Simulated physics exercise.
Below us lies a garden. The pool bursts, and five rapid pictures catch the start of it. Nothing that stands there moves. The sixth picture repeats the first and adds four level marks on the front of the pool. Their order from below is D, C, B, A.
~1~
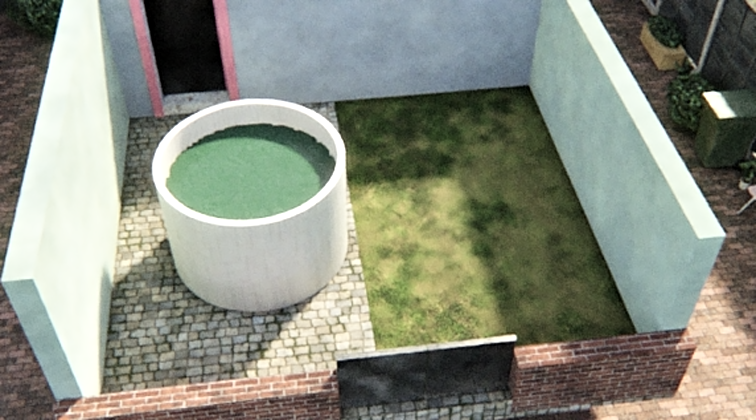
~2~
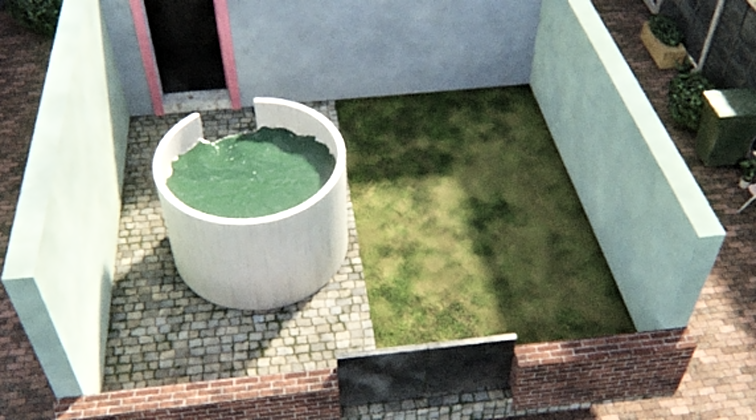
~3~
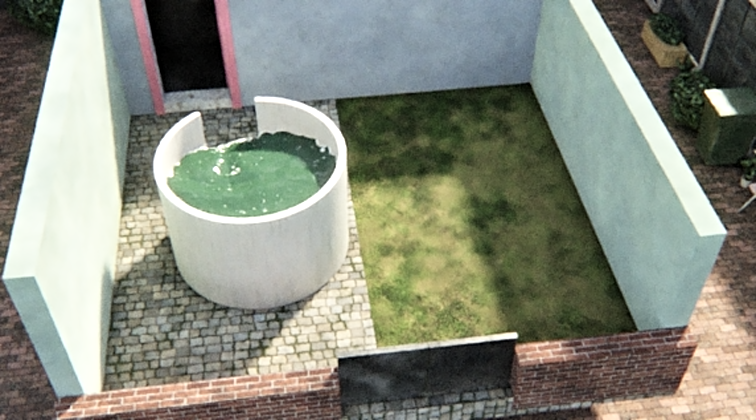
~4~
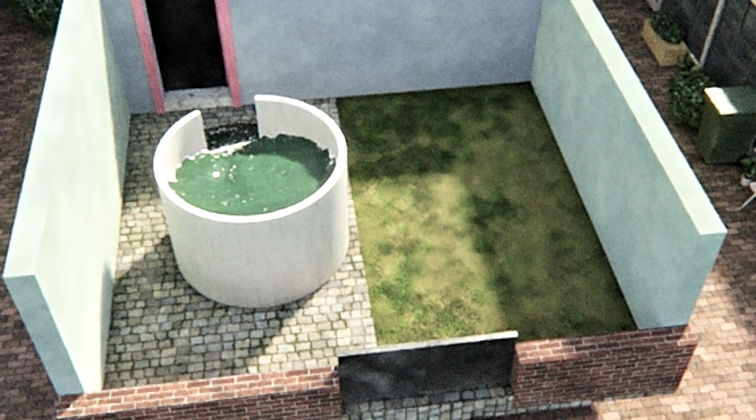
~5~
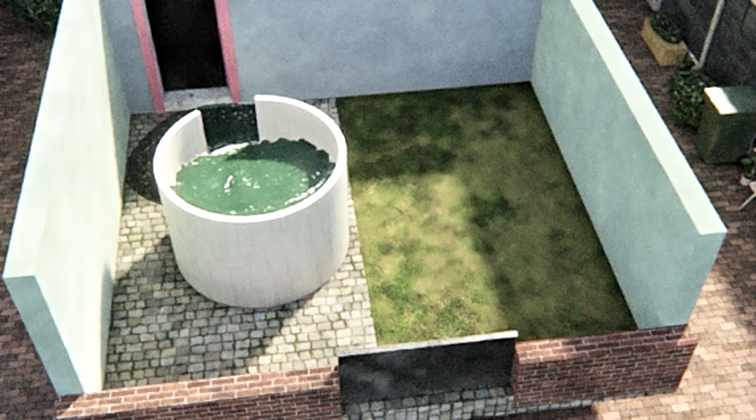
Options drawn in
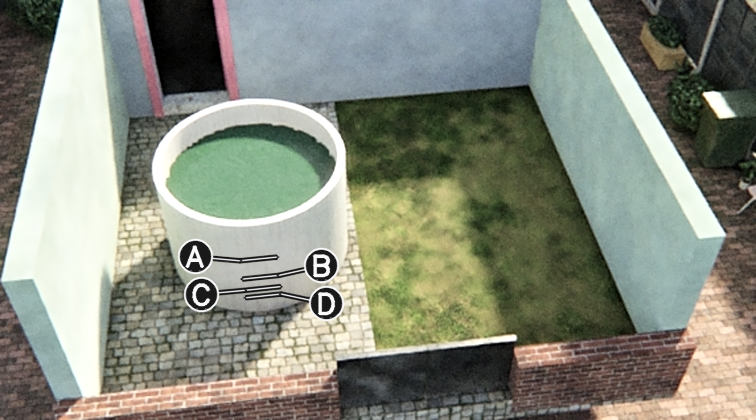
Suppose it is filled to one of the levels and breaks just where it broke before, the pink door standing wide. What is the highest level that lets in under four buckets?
Choose C.
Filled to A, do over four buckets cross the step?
Yes, that goes wrong.
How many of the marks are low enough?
Two of them.
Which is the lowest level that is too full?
The answer is B.
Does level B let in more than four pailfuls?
Yes, that goes wrong.
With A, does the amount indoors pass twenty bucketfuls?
Yes, clearly.
On the marked copy, A at (258, 258); B at (260, 277); C at (262, 288); D at (263, 295); from the bottom up D, C, B, A.
With A, dozens of bucketfuls pour in.
With B, about 11 bucketfuls get in.
With C, a bucket or two gets in.
With D, nothing gets over.
